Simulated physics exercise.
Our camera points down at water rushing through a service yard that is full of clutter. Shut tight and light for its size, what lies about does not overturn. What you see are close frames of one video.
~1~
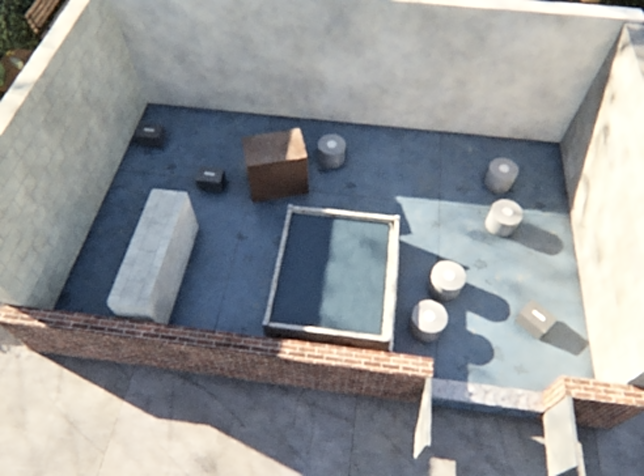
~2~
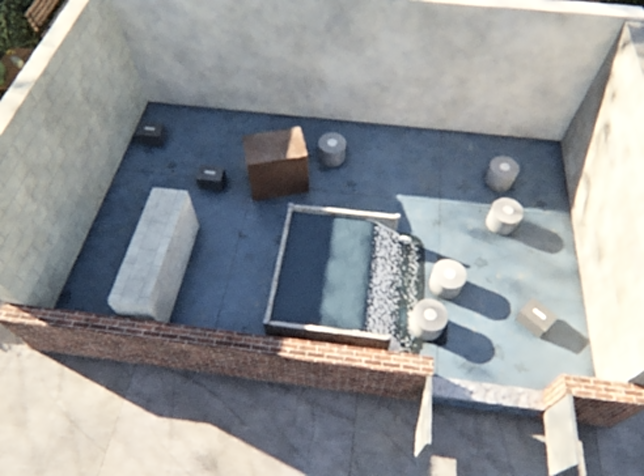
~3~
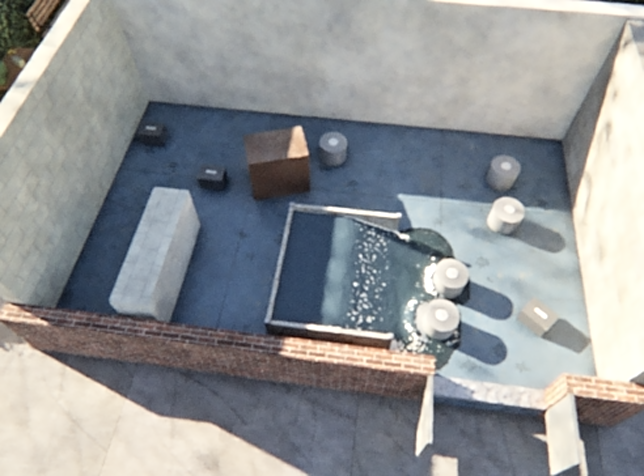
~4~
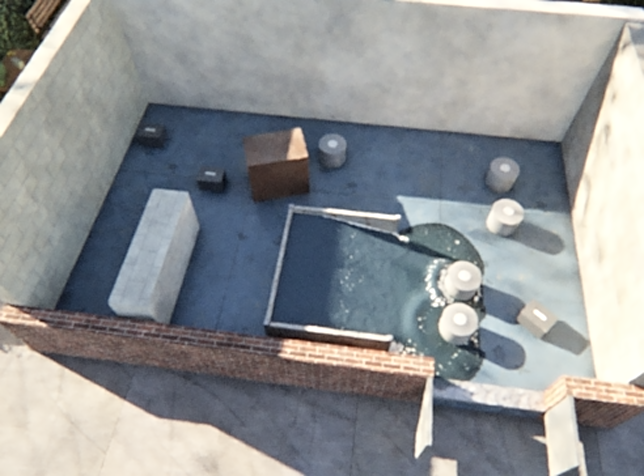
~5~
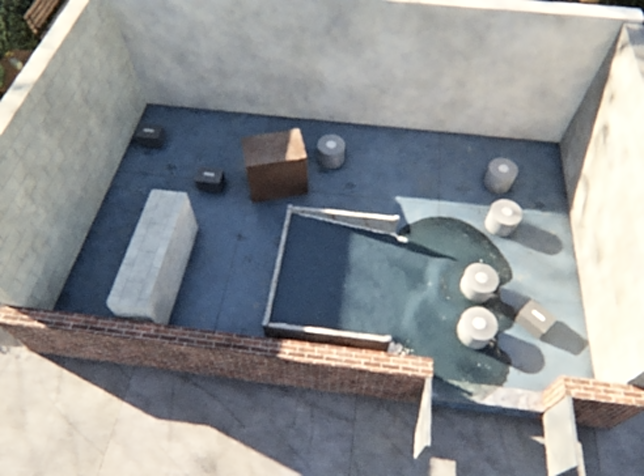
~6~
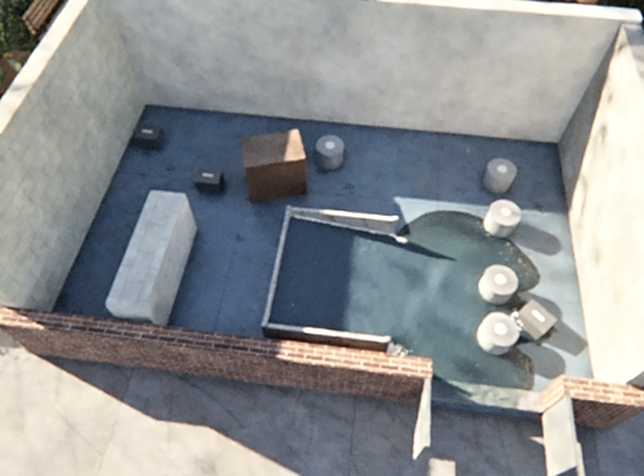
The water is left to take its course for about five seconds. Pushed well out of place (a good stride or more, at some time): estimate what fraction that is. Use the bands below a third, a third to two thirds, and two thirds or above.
It falls a third to two thirds.
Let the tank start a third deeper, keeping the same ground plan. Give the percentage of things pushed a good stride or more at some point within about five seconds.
Roughly 60 in a hundred.
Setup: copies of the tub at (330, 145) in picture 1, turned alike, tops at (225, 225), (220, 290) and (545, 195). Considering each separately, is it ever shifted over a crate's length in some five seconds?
Result by item: Stays where it is / stays where it is / gets dislodged.
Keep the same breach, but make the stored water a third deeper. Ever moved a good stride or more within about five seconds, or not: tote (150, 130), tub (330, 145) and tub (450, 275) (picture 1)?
Per item, in order: Missed the mark; missed the mark; cleared the mark.
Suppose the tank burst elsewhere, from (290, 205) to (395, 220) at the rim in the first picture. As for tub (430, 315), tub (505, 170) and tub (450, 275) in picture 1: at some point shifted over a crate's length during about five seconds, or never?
Results in order: Stayed short / cleared that distance / stayed short.
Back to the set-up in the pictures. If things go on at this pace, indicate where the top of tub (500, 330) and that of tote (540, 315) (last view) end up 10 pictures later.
Estimate: First at (576, 353), second at (590, 306), approximately.
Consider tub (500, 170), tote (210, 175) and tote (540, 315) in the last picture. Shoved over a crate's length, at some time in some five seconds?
Tally in given order: The full distance / less than that / the full distance.
A moment on, 2 of 8 are well off their spots; 0 afloat.
Next, 4 of 8 are well off their spots; 4 afloat.
Later, 4 of 8 are well off their spots; 4 afloat.
In the end, 5 of 8 are well off their spots, and 5 have been at some point; 3 afloat.
